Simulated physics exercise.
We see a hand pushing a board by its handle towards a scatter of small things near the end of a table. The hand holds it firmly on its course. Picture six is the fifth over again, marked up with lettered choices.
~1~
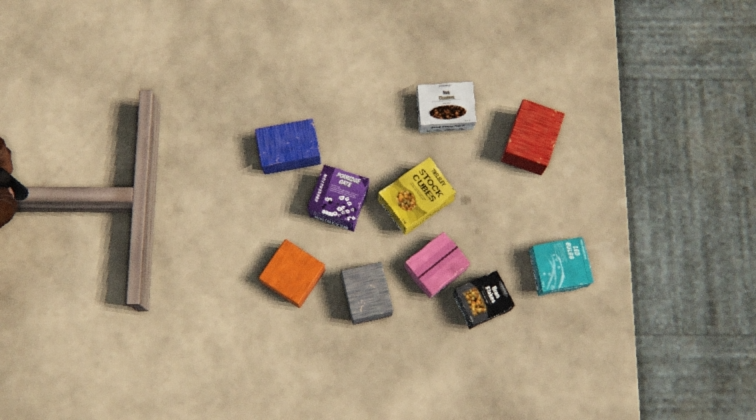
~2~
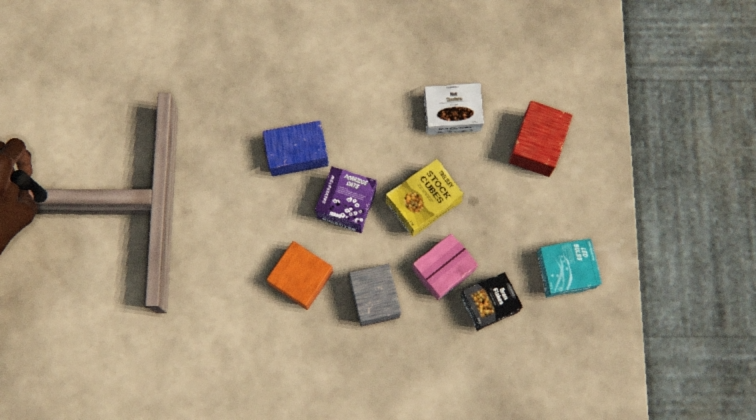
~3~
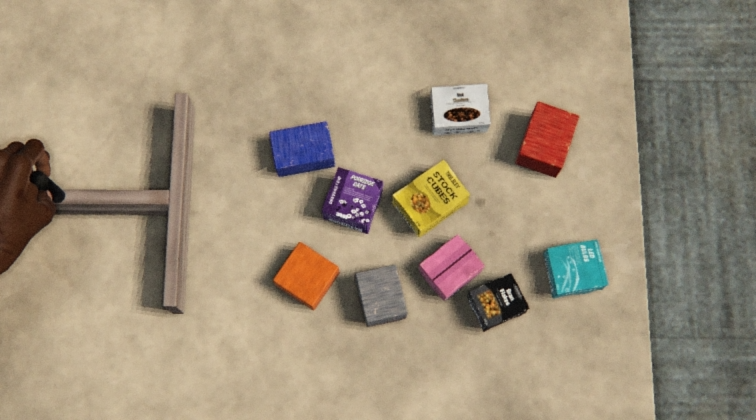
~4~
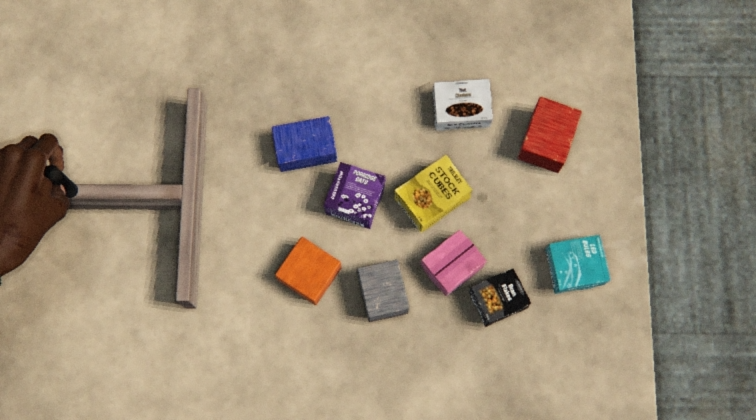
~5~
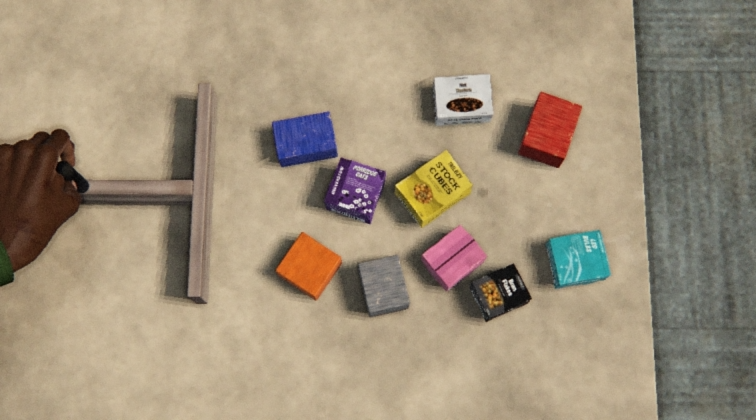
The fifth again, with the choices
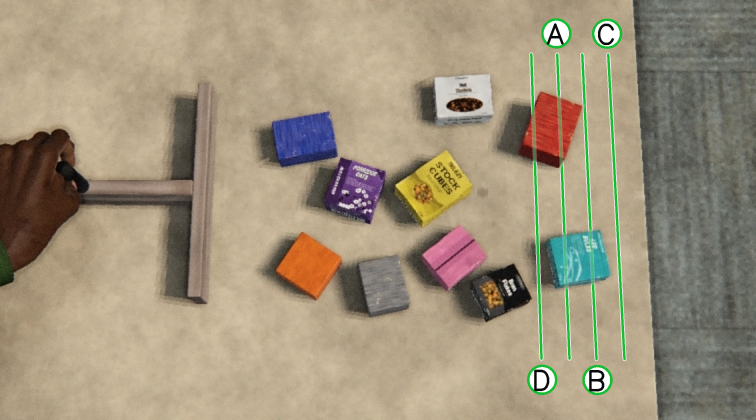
The video shows a dark-skinned hand gripping the handle of a T-shaped board and pushing it slowly to the right across a mottled tabletop, while the scattered colourful blocks and small packets ahead of it remain untouched.
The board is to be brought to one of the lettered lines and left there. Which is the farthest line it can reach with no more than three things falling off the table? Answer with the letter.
No farther than A.
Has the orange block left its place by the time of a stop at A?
Yes.
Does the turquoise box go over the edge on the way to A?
Yes.
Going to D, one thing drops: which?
The turquoise box goes over.
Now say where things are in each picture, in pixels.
In the first frame, purple packet (339, 197); red block (533, 138); pink box (437, 266).
In the second frame, board (158, 196); black packet (491, 301).
In the third frame, board (175, 197); grey block (381, 296).
In the fourth frame, board (188, 192); orange block (309, 272).
In the fifth frame, board (199, 187); blue block (305, 140); purple packet (356, 190); red block (550, 131).
On the marked copy, A at (563, 201); B at (589, 201); C at (616, 201); D at (536, 201).
With A. Early on, board (331, 188); grey block (403, 289); orange block (362, 251).
Further on, board (463, 188); turquoise box (593, 260); red block (554, 125).
At the end, board (565, 189); turquoise box over the edge; red block over the edge; three fallen.
As for the rest, B drops four; C drops five; D is within the limit but short.
